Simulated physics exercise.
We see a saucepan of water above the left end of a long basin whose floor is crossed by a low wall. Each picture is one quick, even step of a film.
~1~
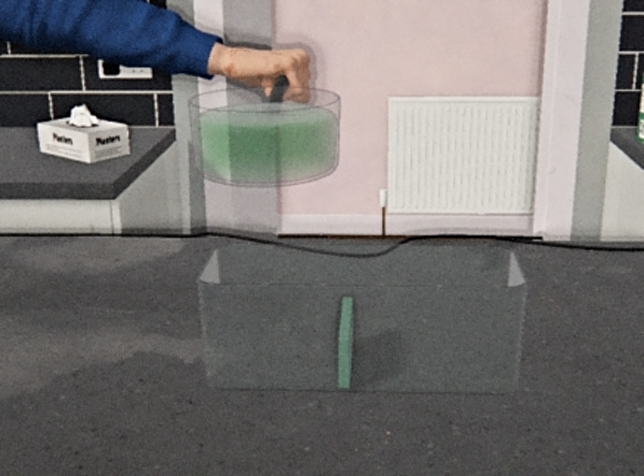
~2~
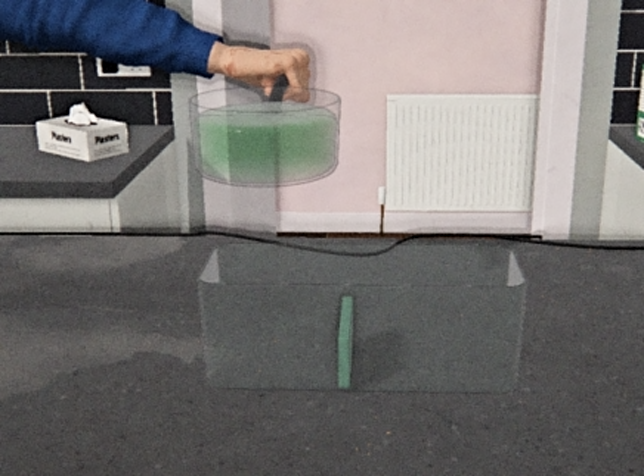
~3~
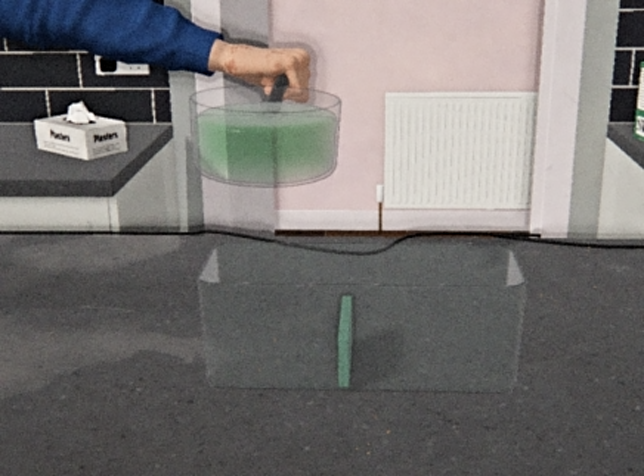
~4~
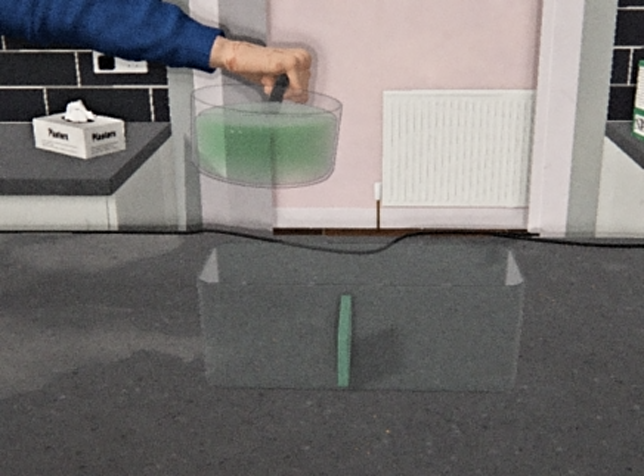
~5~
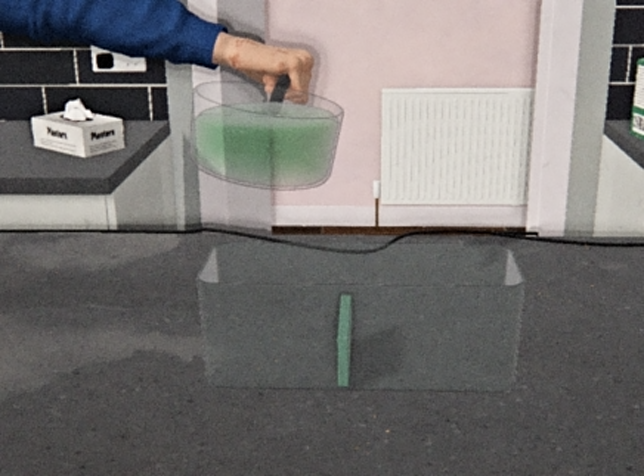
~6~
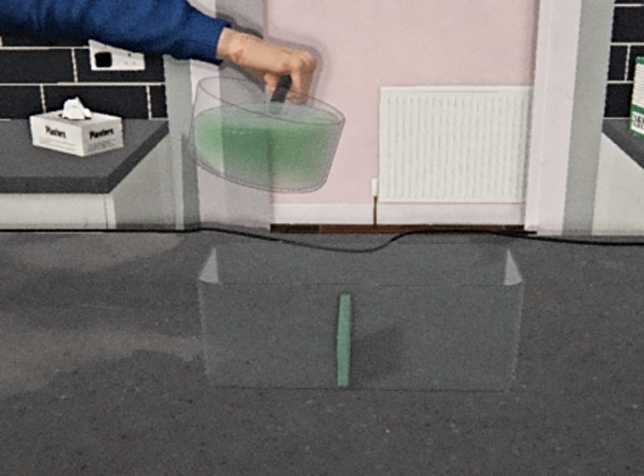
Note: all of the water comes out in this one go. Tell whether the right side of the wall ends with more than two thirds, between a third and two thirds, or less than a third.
I'd put the amount right of the wall over the two-thirds mark.
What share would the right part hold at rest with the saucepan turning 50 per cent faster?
Something like 75 percent.
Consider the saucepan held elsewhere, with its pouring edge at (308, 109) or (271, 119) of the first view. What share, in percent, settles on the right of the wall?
First about 65, then 30 per cent.
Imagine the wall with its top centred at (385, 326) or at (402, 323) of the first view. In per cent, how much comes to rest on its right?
55 % then 40 %.
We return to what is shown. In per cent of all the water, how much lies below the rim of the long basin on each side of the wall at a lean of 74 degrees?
Near 0 in a hundred left, near 15 in a hundred right.
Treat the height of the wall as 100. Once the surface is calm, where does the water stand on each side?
Levels: Left around 10 per cent, right around 70 per cent.
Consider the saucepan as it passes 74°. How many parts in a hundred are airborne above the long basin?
It's close to 40 per cent.
A moment on, the saucepan is tipped part way and 48 per cent is still to pour, 0 is left of the wall and 15 right of it.
Next, the saucepan is tipped right over and 8 per cent is still to pour, 6 is left of the wall and 77 right of it.
Then the saucepan is tipped right over and 0 per cent is still to pour, 14 is left of the wall and 84 right of it.
Later the saucepan is tipped right over and 0 per cent is still to pour, 15 is left of the wall and 84 right of it.
At rest 15 per cent lies left of the wall, 84 right of it and 1 outside.
